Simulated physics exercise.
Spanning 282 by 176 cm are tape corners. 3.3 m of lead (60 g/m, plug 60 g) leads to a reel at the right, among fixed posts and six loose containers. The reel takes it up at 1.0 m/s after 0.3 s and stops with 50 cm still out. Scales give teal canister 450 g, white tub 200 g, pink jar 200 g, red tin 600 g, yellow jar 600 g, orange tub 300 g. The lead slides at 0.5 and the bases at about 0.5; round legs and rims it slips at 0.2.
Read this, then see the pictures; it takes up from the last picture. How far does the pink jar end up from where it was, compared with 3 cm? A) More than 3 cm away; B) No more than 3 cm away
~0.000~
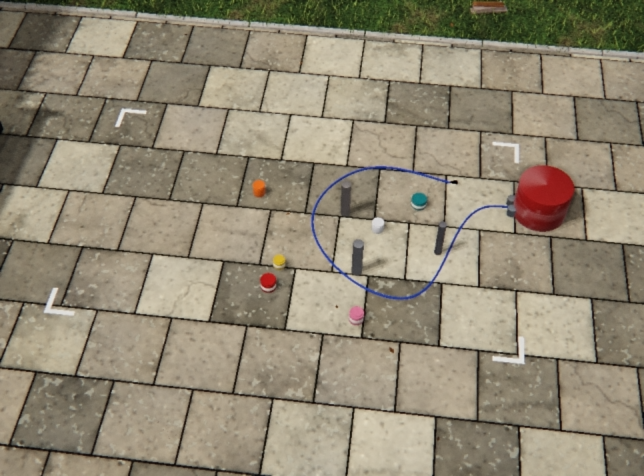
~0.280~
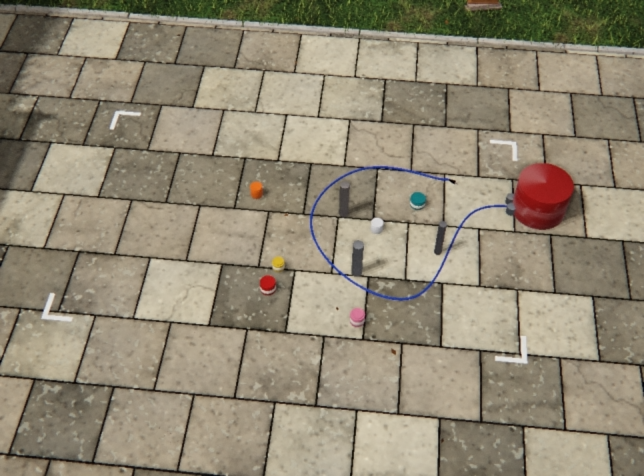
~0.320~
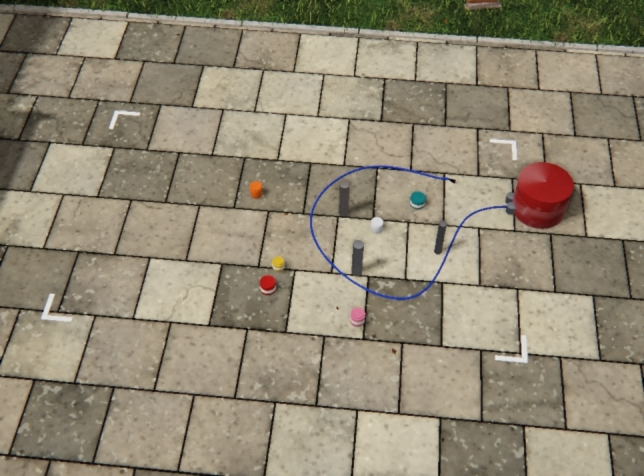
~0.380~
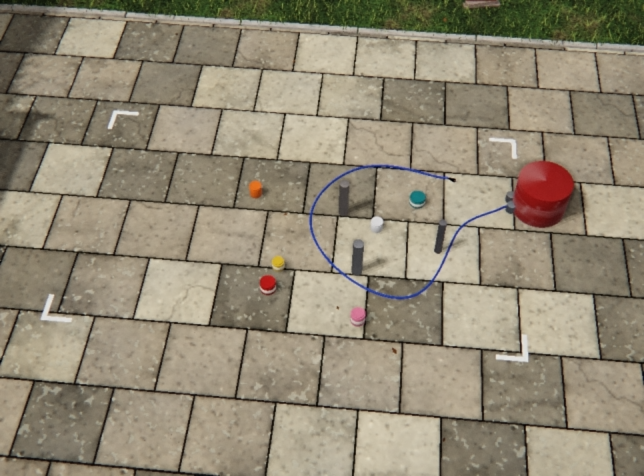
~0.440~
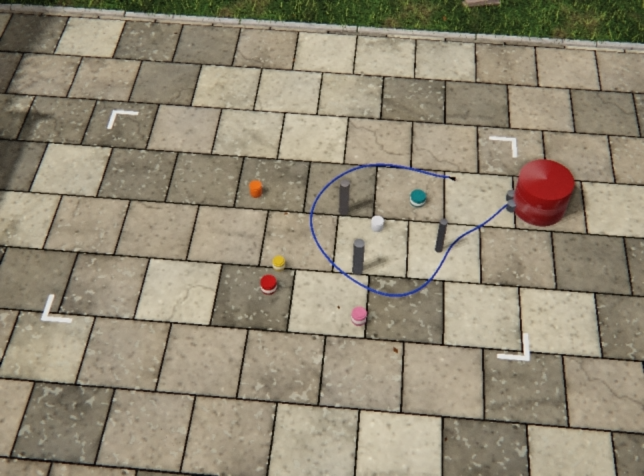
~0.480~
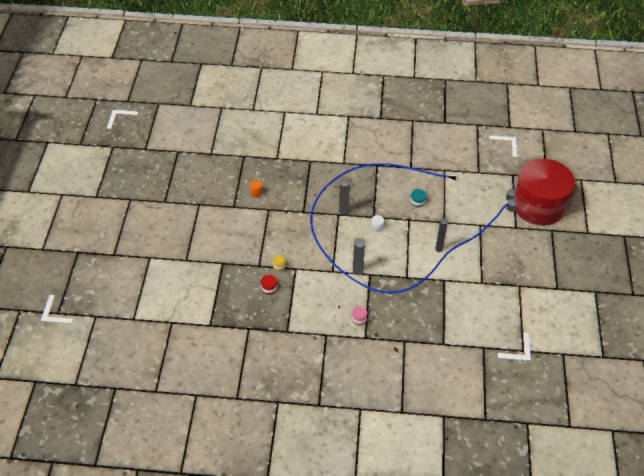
B.
At 1.2 s, plug at (422, 188); nothing else has moved.
At 1.9 s, plug at (322, 225); nothing else has moved.
At 2.7 s, plug at (450, 304); nothing else has moved.
At 3.4 s, plug at (499, 253); nothing else has moved.
At 4.2 s, plug at (499, 253); pink jar 0 cm off its start at (360, 311).
